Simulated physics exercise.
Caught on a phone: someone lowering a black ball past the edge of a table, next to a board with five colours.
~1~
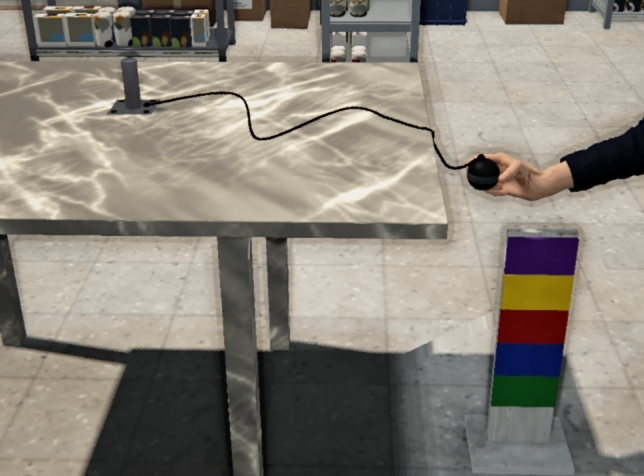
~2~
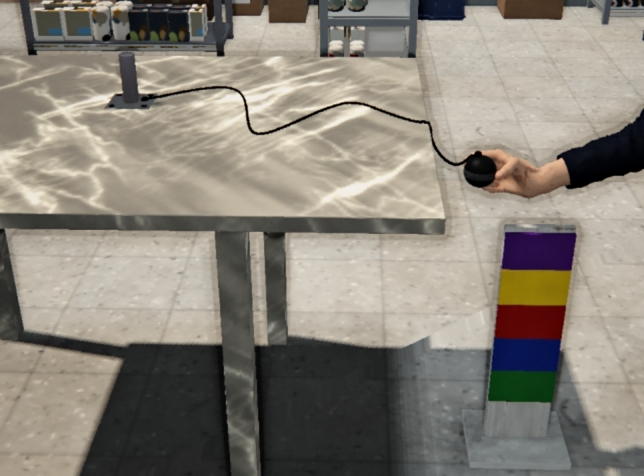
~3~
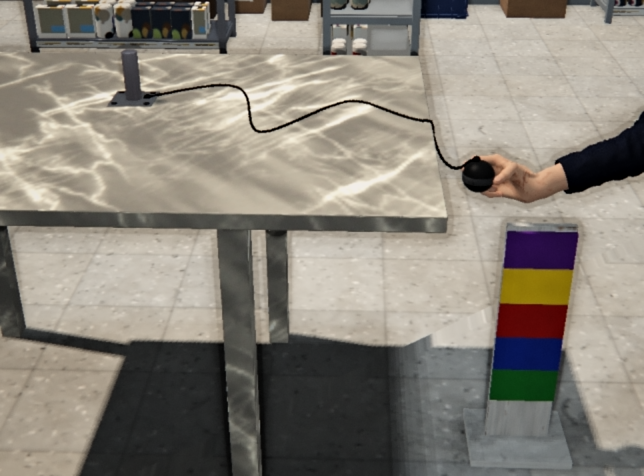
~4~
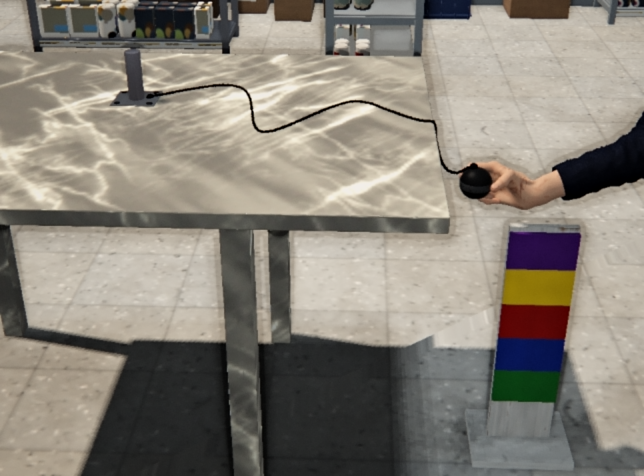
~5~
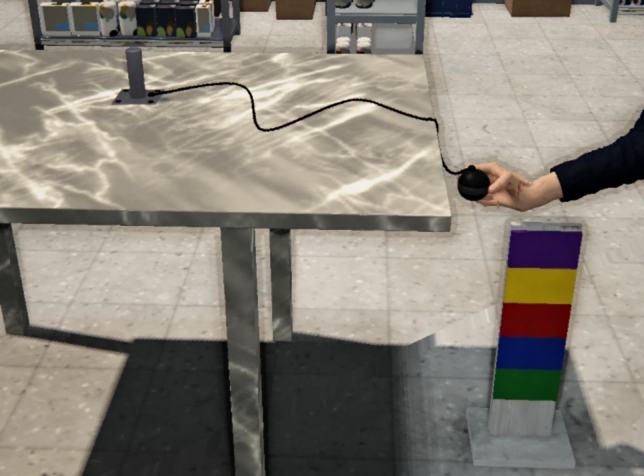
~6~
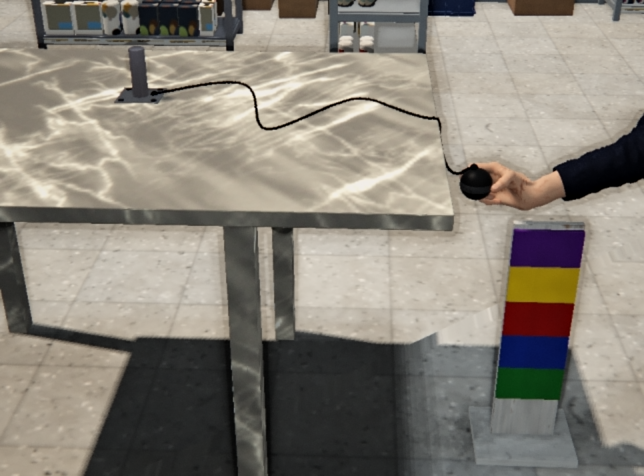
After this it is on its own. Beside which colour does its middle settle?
Its middle rests at the blue band.
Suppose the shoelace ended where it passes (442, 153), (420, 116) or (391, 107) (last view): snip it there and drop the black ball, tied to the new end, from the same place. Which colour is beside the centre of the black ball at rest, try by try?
Taking them in turn: Red; yellow; purple.
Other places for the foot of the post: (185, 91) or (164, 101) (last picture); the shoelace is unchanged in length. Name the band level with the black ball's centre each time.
One after the other, green; green.
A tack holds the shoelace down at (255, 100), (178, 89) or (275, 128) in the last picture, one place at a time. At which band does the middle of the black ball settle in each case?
Try by try: Red; blue; yellow.
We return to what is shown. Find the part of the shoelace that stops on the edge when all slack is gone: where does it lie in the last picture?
Near (310, 115).
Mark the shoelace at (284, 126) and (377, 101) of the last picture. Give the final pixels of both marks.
Near (400, 108) and (431, 195).
Soon after, ball near (464, 311); level with red.
After that, ball near (411, 335); level with blue.
And then, ball near (422, 329); level with blue.
In the end, ball near (422, 334); level with blue. The blue one.
